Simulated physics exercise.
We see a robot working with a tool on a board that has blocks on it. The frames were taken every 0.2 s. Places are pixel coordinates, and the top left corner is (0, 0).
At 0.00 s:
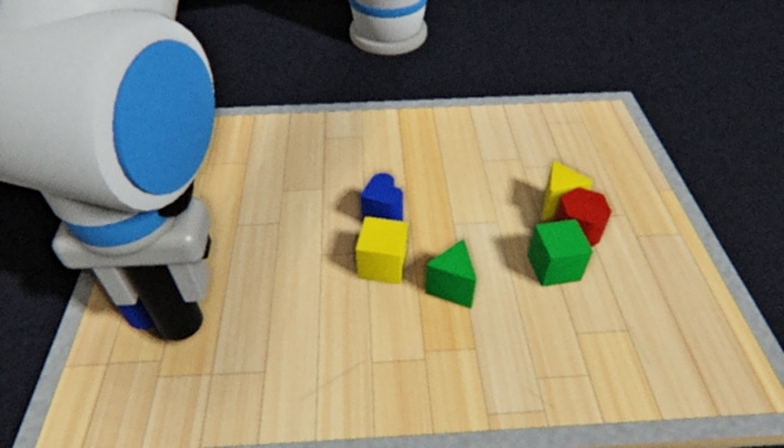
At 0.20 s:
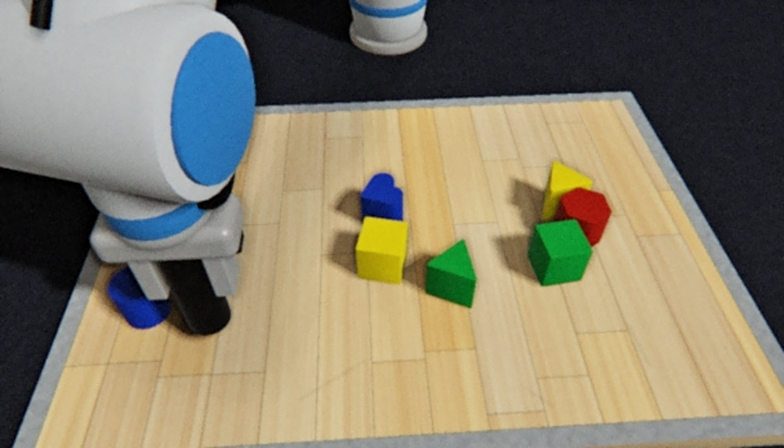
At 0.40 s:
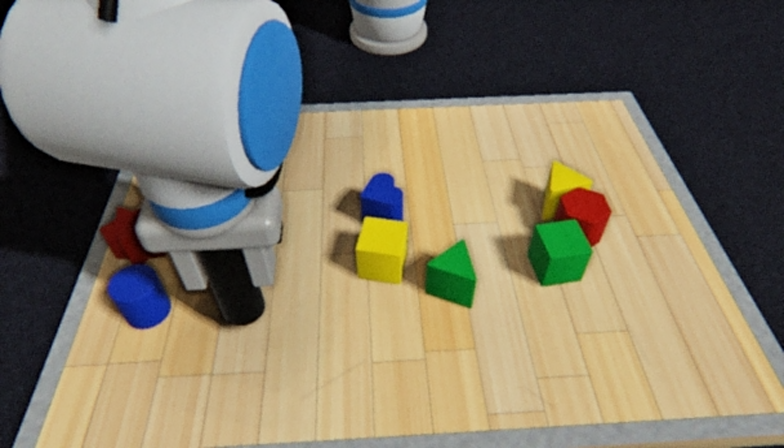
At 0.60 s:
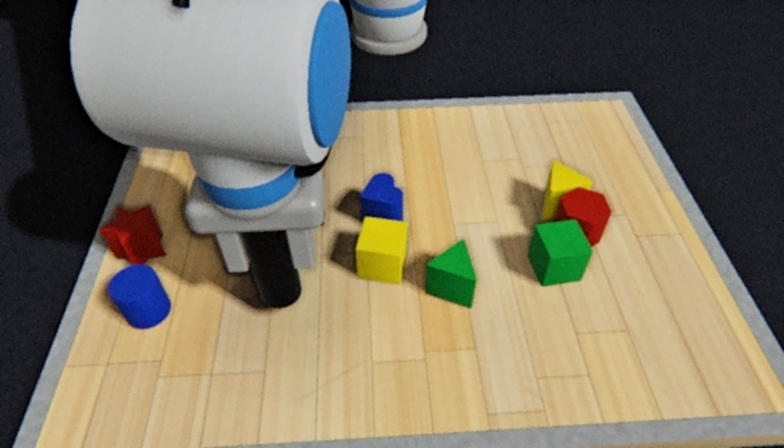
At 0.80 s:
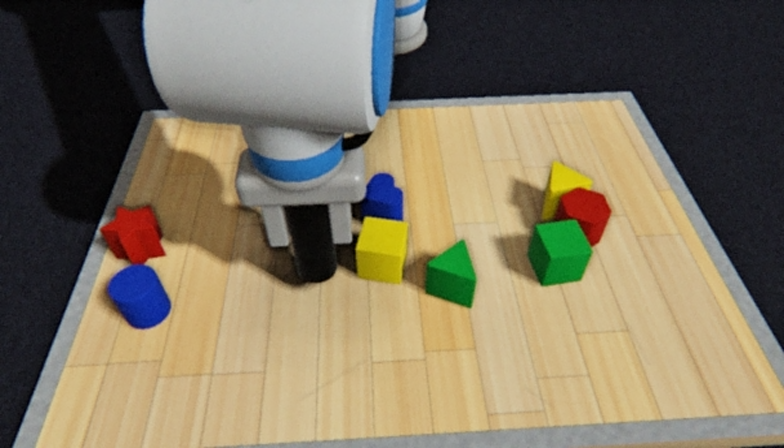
A robot arm moves a dark tool right across the board toward still blocks.
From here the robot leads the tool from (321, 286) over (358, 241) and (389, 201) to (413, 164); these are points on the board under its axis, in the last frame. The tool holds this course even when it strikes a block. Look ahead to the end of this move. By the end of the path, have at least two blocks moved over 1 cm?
No, I don't think so.
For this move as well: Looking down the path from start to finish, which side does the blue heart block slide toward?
Sideways shift: Right.
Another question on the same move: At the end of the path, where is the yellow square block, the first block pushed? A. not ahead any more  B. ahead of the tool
Choice A: Not ahead any more.
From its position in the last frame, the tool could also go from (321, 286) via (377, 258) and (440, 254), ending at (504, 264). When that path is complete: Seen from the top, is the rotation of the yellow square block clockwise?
No, that is not how it ends up.
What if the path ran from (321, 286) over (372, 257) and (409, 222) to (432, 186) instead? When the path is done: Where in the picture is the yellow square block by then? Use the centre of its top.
Roughly at (432, 223).
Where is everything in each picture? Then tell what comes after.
The first picture shows tool's lower end at (182, 323); yellow square block at (382, 235); blue heart block at (383, 189).
The second picture shows tool at (210, 318); blocks still.
The third picture shows tool at (245, 309); blocks still.
The fourth picture shows tool at (282, 292); blocks still.
The fifth picture shows tool at (318, 268); yellow square block at (382, 235); blue heart block at (383, 189).
What follows on the original path. One third of the way, tool at (358, 222); yellow square block at (388, 234), turned 15° clockwise.
Two thirds of the way, tool at (389, 181); yellow square block at (388, 234), turned 15° clockwise; blue heart block at (418, 158), turned 50° clockwise.
At the end, tool at (414, 145); yellow square block at (388, 234), turned 15° clockwise; blue heart block at (445, 141), turned 85° clockwise.
